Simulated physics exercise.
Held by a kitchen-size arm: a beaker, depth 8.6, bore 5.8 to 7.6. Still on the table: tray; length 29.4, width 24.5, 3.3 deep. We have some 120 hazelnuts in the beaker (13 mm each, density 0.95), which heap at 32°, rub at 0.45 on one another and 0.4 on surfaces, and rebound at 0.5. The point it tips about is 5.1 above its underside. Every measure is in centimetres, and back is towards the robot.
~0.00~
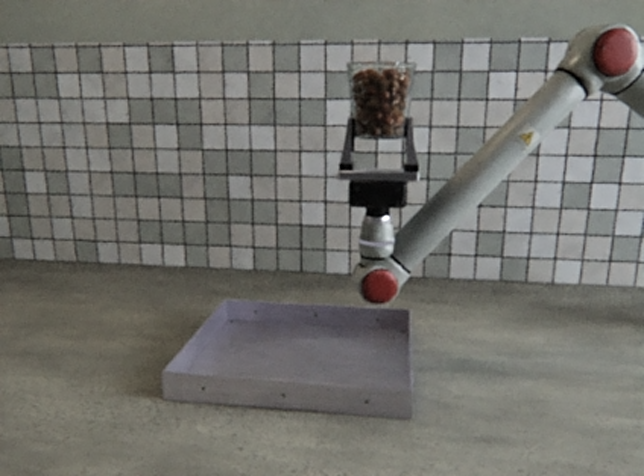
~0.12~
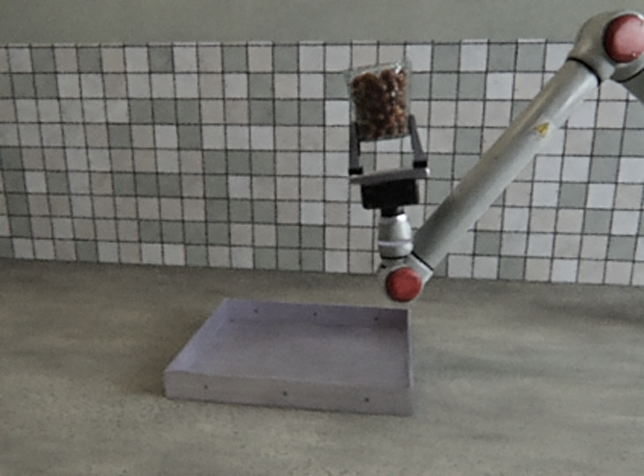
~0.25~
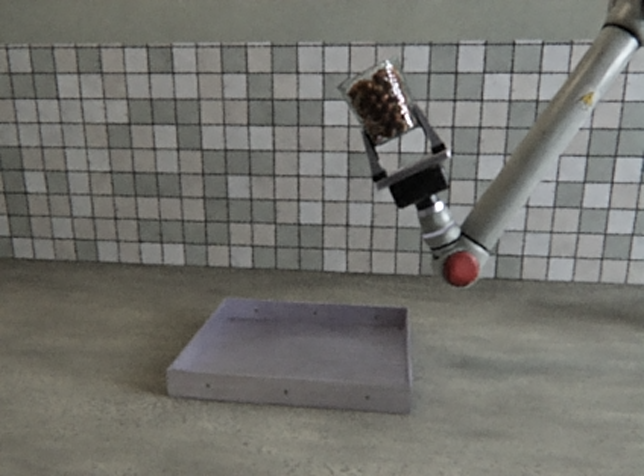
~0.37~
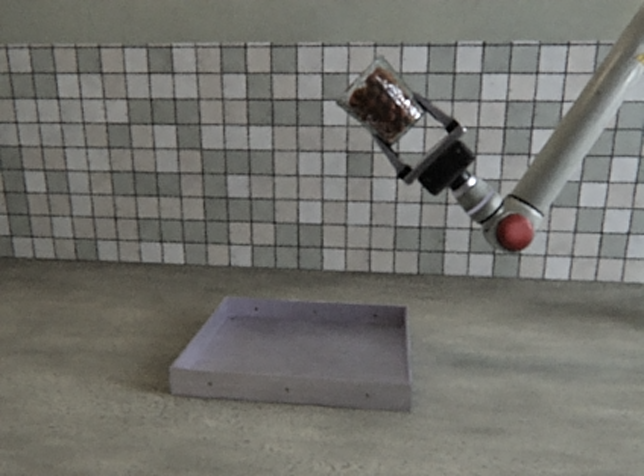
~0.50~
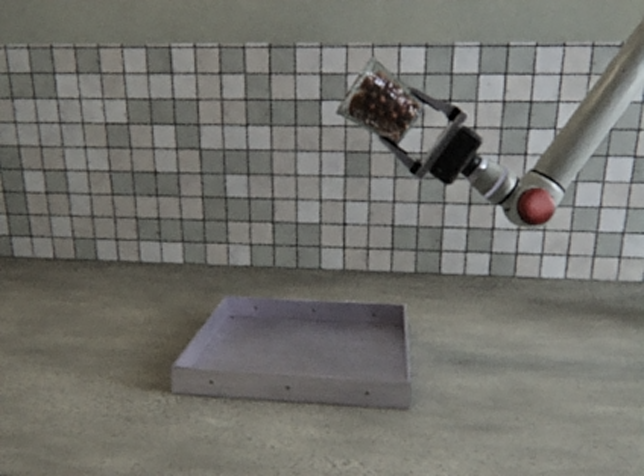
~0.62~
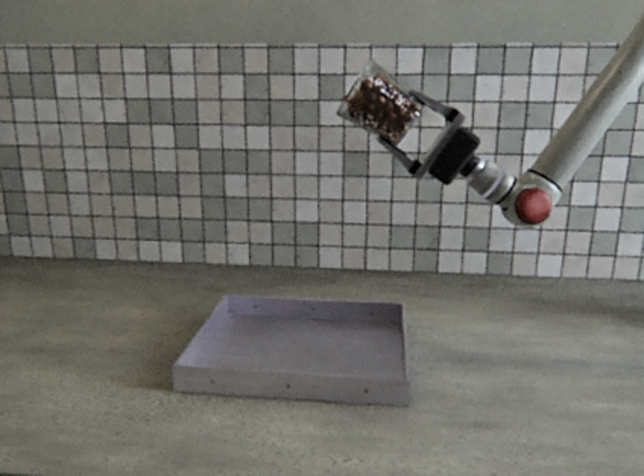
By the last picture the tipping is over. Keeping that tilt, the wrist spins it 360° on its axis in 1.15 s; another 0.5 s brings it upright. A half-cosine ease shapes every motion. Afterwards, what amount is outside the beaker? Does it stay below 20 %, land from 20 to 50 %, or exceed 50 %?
It stays below 20 %.
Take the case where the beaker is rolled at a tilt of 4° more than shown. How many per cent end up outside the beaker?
I'd say close to 10 in a hundred.
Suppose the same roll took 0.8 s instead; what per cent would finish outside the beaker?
It would then come to about 5 per cent.
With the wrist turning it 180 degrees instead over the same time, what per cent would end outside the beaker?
Around 5 %.
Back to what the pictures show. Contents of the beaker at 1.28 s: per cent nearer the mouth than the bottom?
About 55 per cent.
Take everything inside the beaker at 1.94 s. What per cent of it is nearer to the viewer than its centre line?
It's close to 55 percent.
After 1.28 s, tipped 57°, highest piece 40 above the table; 115 in the beaker, 1 in the tray.
After 1.94 s, tipped 42°, highest piece 39 above the table; 109 in the beaker, 6 in the tray, 1 in flight or on a rim.
After 2.47 s, upright, highest piece 39 above the table; 109 in the beaker, 7 in the tray.
After 3.17 s, upright, highest piece 39 above the table; 109 in the beaker, 7 in the tray.
At rest, 109 in the beaker, 7 in the tray. That is 6 % outside the beaker.
